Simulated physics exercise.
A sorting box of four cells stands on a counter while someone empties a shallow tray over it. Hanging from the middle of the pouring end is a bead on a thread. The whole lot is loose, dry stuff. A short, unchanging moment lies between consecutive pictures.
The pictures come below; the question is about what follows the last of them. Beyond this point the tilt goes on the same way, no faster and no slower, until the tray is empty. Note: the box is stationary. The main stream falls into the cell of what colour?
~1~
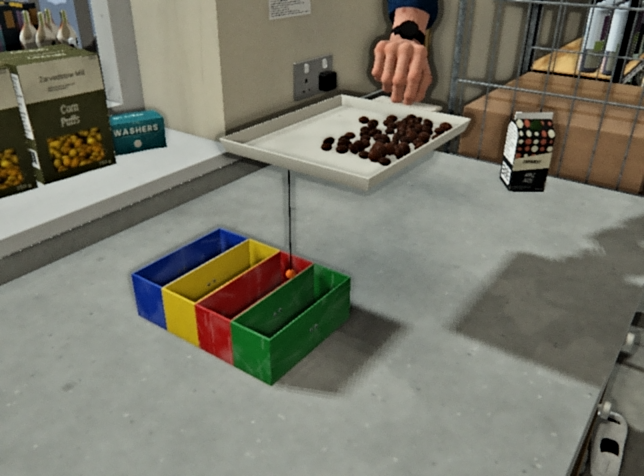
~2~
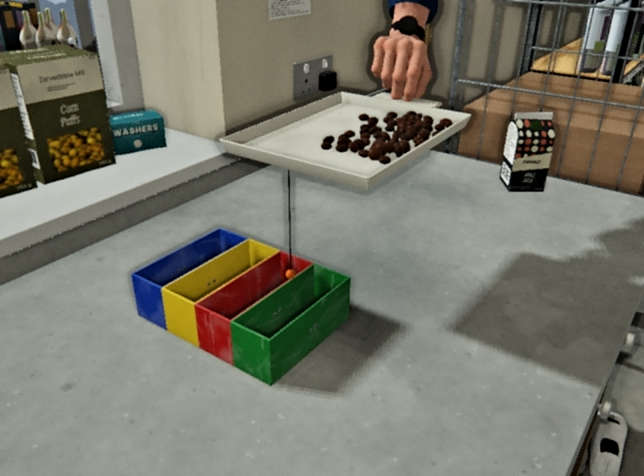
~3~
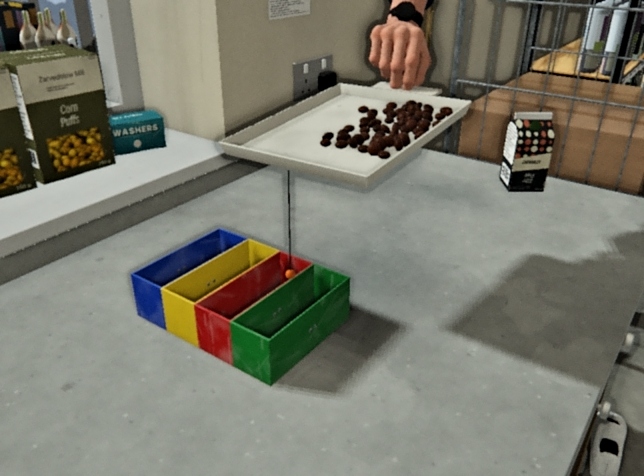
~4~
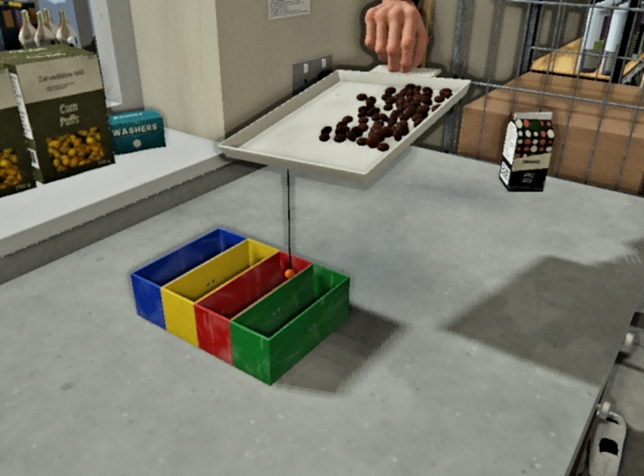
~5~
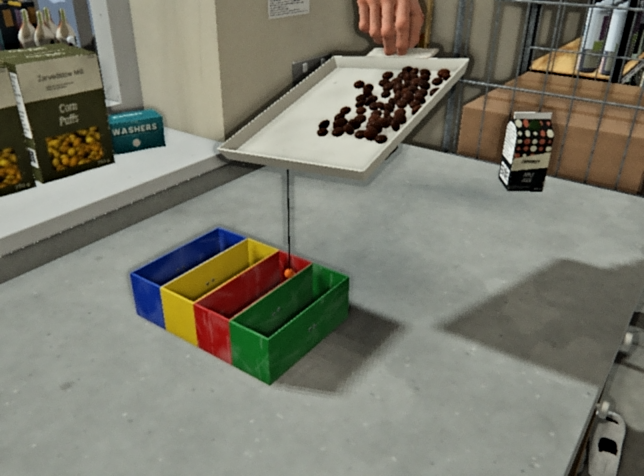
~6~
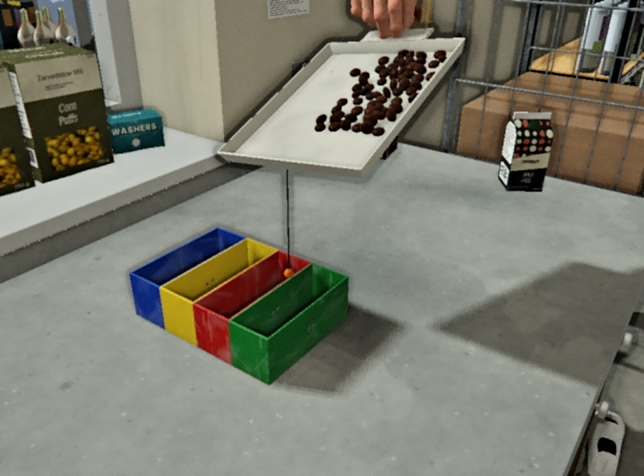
Colour: Yellow.
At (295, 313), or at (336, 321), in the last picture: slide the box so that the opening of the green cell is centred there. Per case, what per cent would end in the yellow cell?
The first try gives 40 per cent, the second 20 per cent.
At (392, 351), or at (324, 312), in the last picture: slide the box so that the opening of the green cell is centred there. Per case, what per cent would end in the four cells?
Well, you'd get about 20 per cent and then about 80 per cent.
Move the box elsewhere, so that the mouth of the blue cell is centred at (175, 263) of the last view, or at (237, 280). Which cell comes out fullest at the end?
In turn: The cell in yellow; blue.
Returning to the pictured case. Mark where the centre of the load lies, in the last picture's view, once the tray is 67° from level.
Close to (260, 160).
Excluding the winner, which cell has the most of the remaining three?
Second: That red cell.
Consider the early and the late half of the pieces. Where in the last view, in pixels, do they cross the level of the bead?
Around (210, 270), followed by around (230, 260).
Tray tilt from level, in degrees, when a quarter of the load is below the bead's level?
That would be about 80 degrees from level.
Soon after the last picture, tray tipped steeply; most on the tray; a small part falling or outside the box.
A little later, tray tipped past a quarter turn; about a third in the yellow cell; about a quarter in the red cell; a small part in the blue cell; a small part in the green cell; about a quarter falling or outside the box.
Later still, tray tipped past a quarter turn; about half in the yellow cell; about a quarter in the red cell; a small part in the blue cell; a small part in the green cell; a small part falling or outside the box.
At rest, tray tipped past a quarter turn; about half in the yellow cell; about a quarter in the red cell; a small part in the blue cell; a small part in the green cell; a small part outside the box.
